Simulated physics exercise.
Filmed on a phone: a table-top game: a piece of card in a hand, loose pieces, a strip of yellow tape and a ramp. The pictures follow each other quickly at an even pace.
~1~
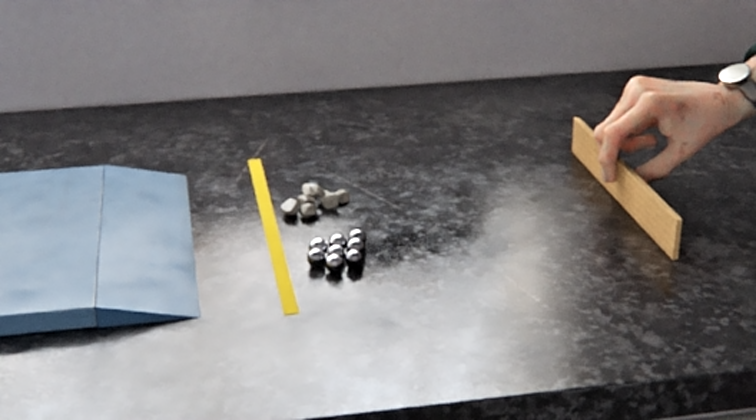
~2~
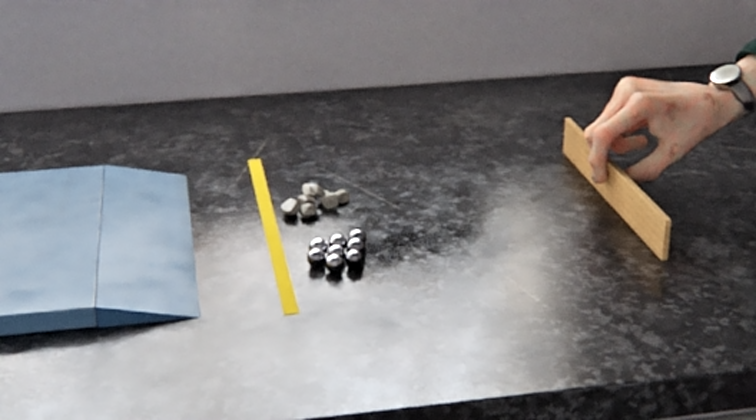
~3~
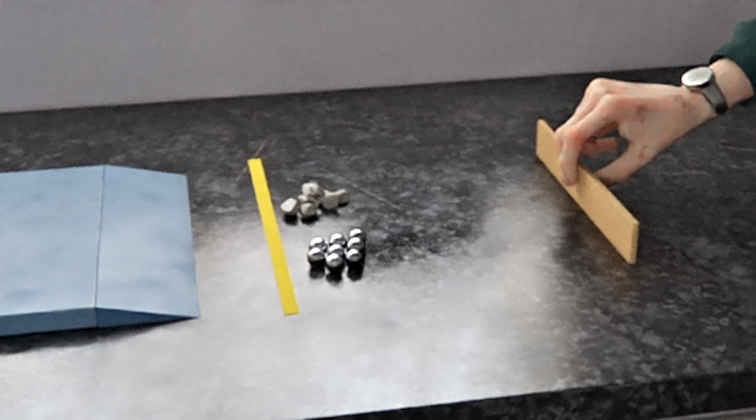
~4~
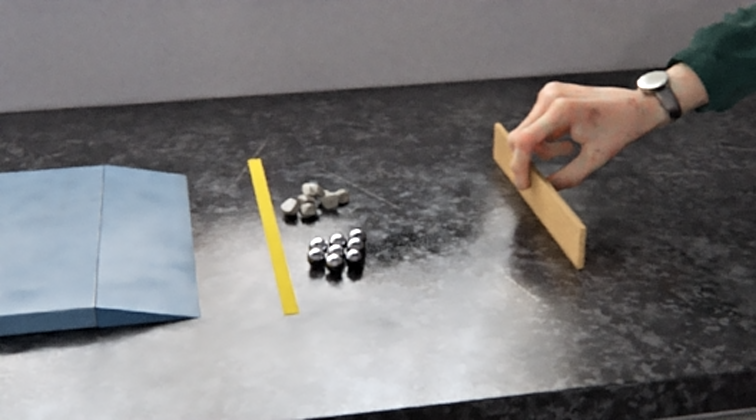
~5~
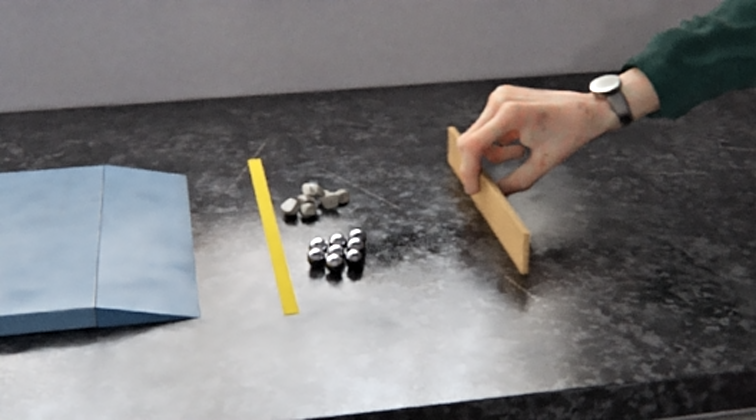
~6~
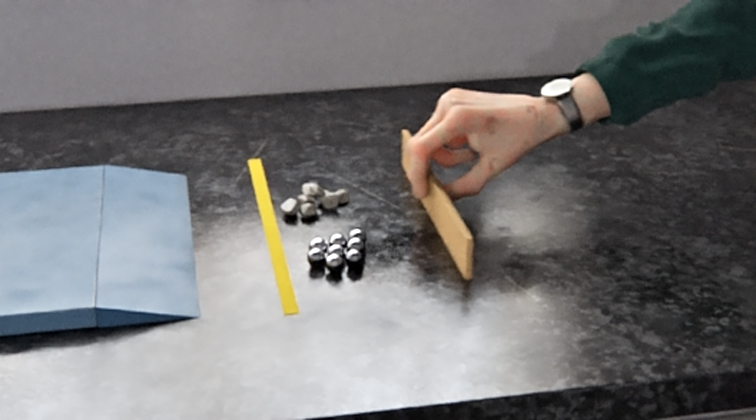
A hand holding an upright tan piece of card is at the right of a dark, mottled, shiny tabletop, seen from slightly above by a still camera. A blue ramp sits at the left, then a yellow tape strip, with grey gravel bits behind a cluster of shiny steel balls just right of it. The hand, wearing a watch, slides the card leftward, slowly then faster, its green sleeve coming into view, while the loose pieces stay still.
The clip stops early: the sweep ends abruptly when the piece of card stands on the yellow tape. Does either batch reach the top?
Nearer batch: It makes it up with some or all. Farther batch: It does not make it up.
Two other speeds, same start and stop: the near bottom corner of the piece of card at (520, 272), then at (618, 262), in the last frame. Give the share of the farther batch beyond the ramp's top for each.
The first gives 0 %, the second 0 %.
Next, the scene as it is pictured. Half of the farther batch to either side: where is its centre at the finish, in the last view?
At about (189, 209).
Then, 0.11 s past the last view, piece of card still moving, near (334, 186); nearer batch all short of the ramp; farther batch all short of the ramp.
Then, 0.24 s past the last view, piece of card stopped at the yellow tape; nearer batch about a third on the ramp, about two thirds short of the ramp; farther batch all short of the ramp.
Then, 0.52 s past the last view, piece of card stopped at the yellow tape; nearer batch all past the top; farther batch about half on the ramp, about half short of the ramp.
Finally, piece of card stopped at the yellow tape; nearer batch all past the top; farther batch none past the top, about a third on the ramp, about two thirds short of the ramp.
